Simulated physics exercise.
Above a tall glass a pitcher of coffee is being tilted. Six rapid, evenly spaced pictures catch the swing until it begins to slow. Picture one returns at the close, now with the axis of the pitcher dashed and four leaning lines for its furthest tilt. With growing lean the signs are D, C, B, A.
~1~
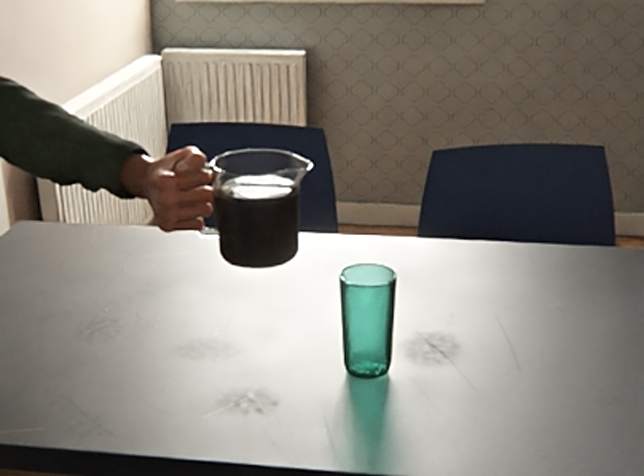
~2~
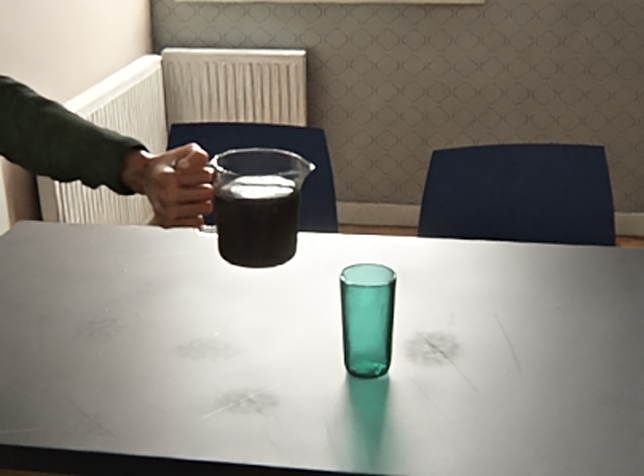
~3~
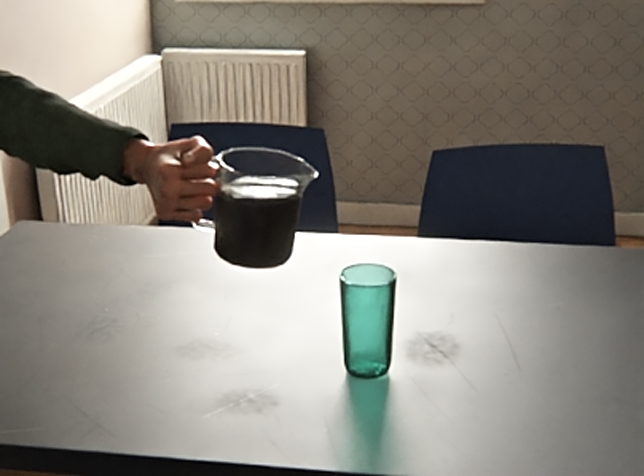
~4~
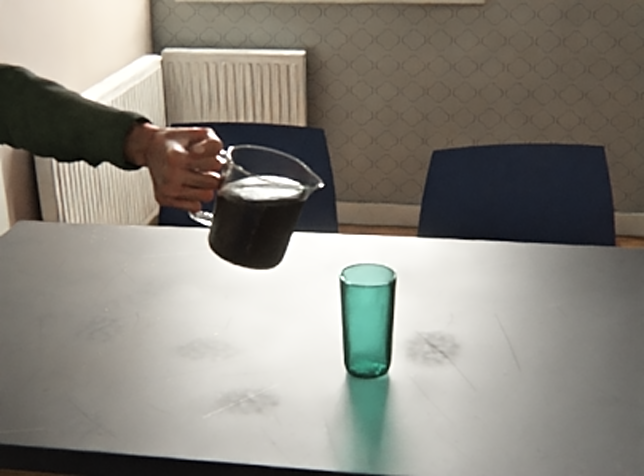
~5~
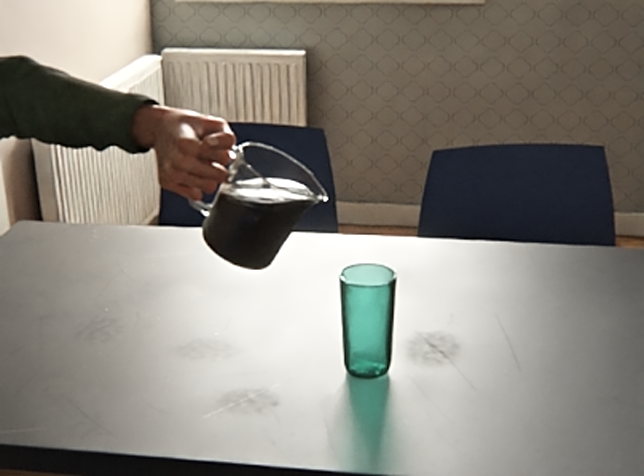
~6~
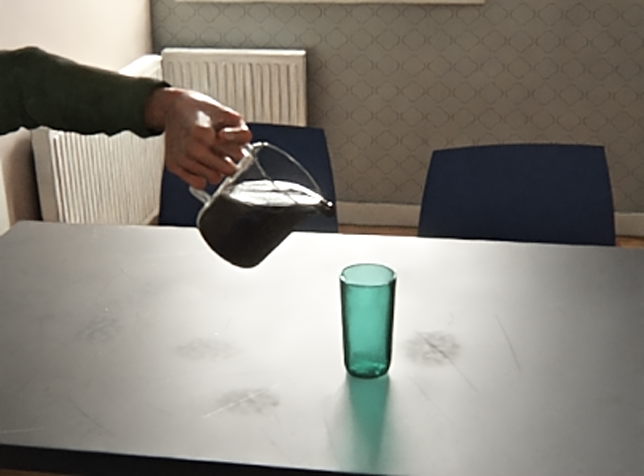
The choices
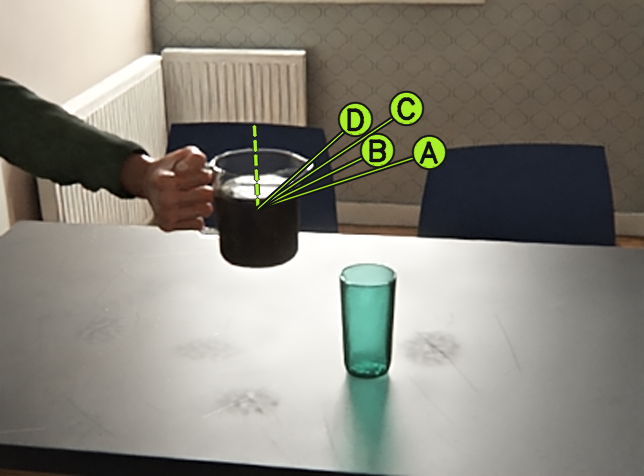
A hand in a dark green sleeve, reaching in from the left, holds a clear glass pitcher of dark coffee above a table, up and to the left of a tall teal glass. The fixed, slightly raised view shows two dark blue chairs, a white radiator and patterned grey wallpaper behind. The hand gradually tilts the pitcher rightward until coffee reaches over its lip.
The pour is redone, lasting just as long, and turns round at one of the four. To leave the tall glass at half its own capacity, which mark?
C.
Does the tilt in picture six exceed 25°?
Yes.
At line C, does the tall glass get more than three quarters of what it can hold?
No, less.
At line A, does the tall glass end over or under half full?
Over half.
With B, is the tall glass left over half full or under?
Over.
On the marked copy, A at (413, 158); B at (362, 158); C at (392, 118); D at (343, 132).
With A, the tall glass ends with about 92 % of what it can hold; 3 % of the coffee is spilt.
With B, the tall glass ends with about 70 % of what it can hold.
With C, the tall glass ends with about 46 % of what it can hold.
With D, the tall glass ends with about 26 % of what it can hold.
